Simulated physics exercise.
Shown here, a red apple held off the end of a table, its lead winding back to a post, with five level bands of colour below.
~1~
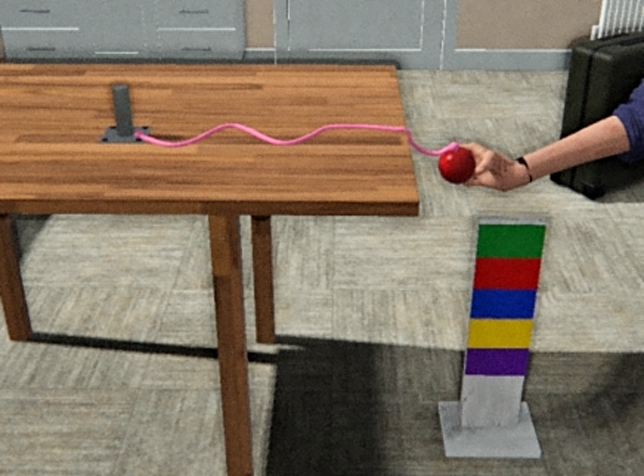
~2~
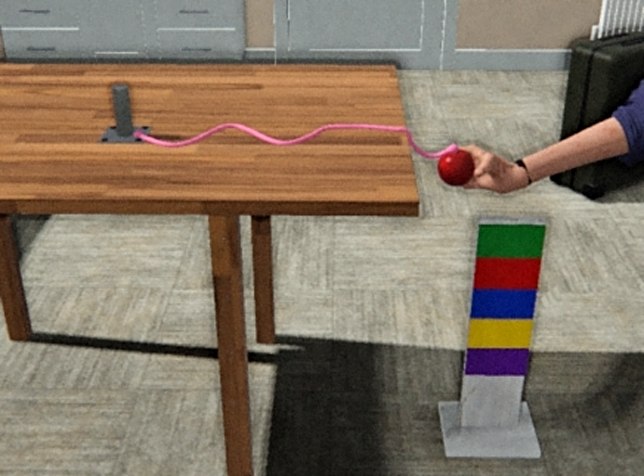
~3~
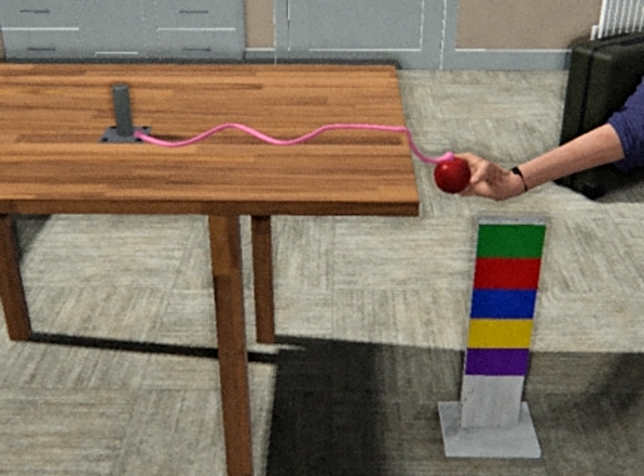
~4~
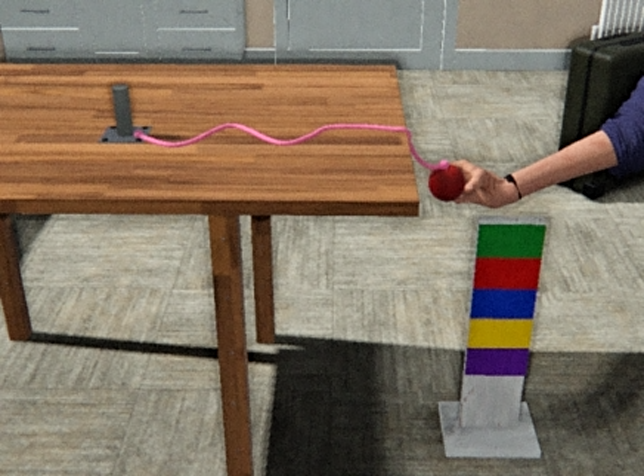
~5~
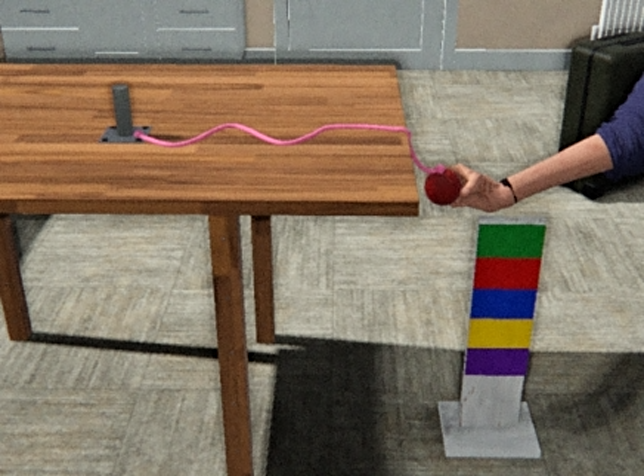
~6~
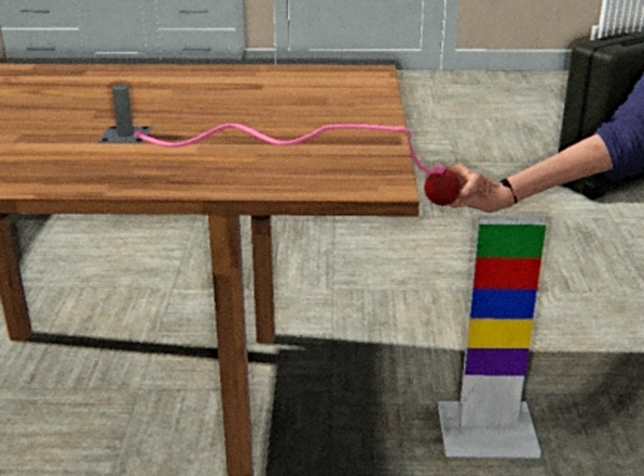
A hand held a red ball tied to a wavy pink cord just past the table's right edge, above a stand of coloured bands, and lowered it slightly down and left before keeping it still.
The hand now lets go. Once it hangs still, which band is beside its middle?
Its middle rests at the red band.
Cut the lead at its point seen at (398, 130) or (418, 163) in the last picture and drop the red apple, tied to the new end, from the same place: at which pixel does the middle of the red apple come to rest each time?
Try by try, around (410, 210) and (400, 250).
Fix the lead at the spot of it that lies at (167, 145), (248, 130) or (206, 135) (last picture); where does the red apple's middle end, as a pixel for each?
Near (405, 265), (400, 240) and (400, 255).
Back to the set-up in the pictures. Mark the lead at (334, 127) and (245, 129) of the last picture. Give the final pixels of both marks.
They go to (407, 136) and to (282, 133).
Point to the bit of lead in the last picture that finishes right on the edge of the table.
Near (334, 127).
Soon after, apple near (408, 267); level with red.
Then, apple near (406, 271); level with red.
At rest, apple near (405, 273); level with red. The red one.
